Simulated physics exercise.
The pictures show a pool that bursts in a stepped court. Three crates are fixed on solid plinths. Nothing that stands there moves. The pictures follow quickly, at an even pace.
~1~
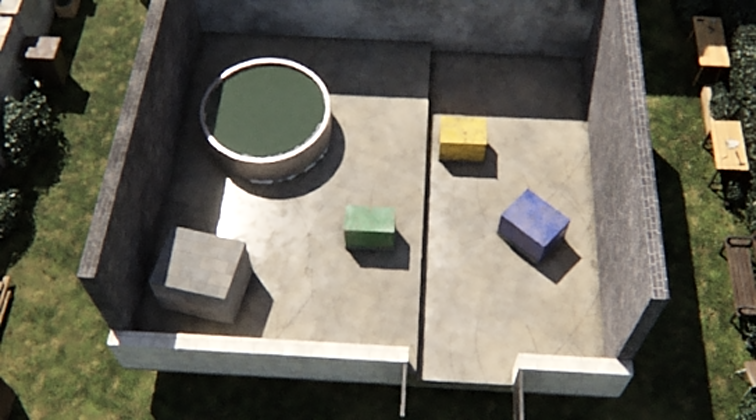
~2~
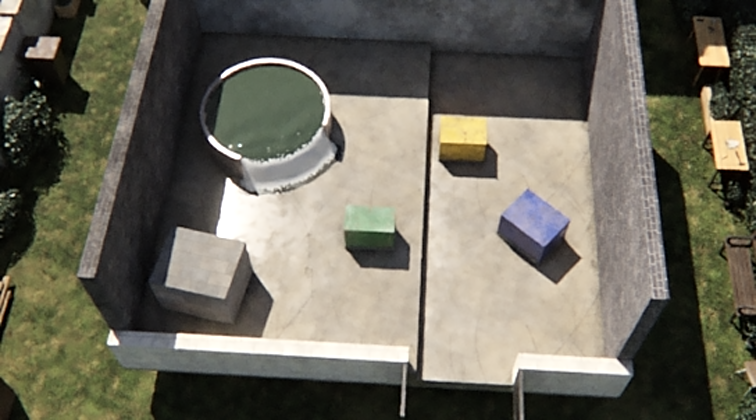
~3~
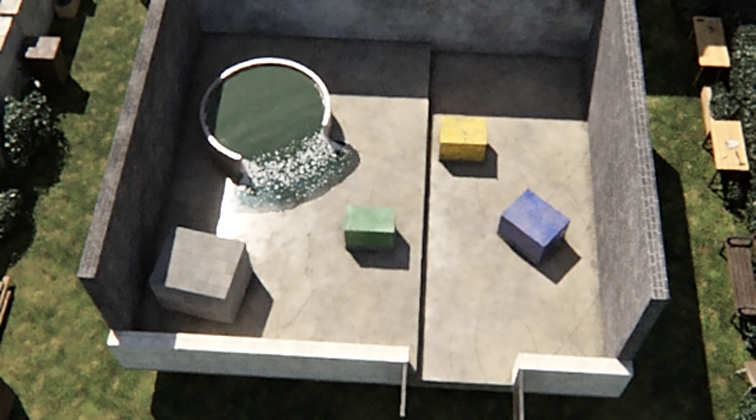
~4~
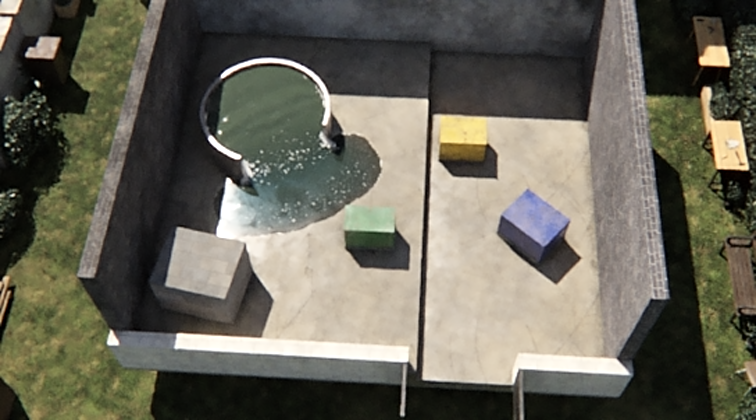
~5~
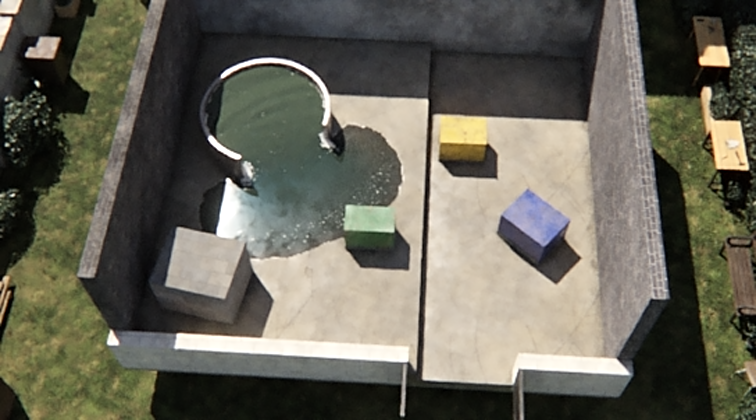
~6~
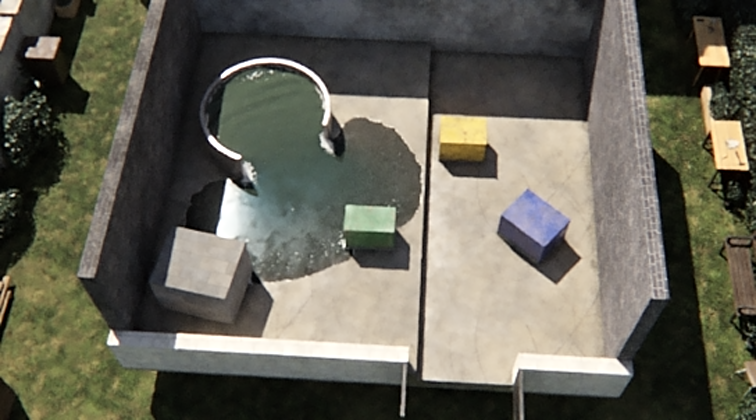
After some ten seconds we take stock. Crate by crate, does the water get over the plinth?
In the end: The yellow crate gets wet; the green crate gets wet; the blue crate gets wet.
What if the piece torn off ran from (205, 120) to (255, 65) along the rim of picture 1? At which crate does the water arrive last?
The blue one.
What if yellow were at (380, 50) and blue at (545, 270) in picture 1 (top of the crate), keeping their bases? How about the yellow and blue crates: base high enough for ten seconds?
Then: Yellow escapes it; blue gets wet.
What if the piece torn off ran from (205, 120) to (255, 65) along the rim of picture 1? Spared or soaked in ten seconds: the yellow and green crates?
Then: The yellow crate takes water, the green crate stays dry.
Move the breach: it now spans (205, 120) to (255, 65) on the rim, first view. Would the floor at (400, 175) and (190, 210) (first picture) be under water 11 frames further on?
In that order: Free of water, flooded.
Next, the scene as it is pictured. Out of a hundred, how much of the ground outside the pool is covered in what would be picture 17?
About 40 per cent.
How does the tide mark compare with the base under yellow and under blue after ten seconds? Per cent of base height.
Roughly 200 per cent, then 190 per cent.
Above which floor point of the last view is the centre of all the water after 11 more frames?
Near (312, 201).
A moment on, water covers 30 % of the floor; the yellow crate water round its plinth, the green crate water round its plinth, the blue crate water round its plinth.
Next, water covers 40 % of the floor; the yellow crate water round its plinth, the green crate water round its plinth, the blue crate water round its plinth.
Then, water covers 55 % of the floor; the yellow crate water round its plinth, the green crate water round its plinth, the blue crate water round its plinth.
Later, water covers 70 % of the floor; the yellow crate water round its plinth, the green crate water round its plinth, the blue crate water round its plinth.
In the end, water covers 85 % of the floor; the yellow crate was topped, the green crate was topped, the blue crate was topped.
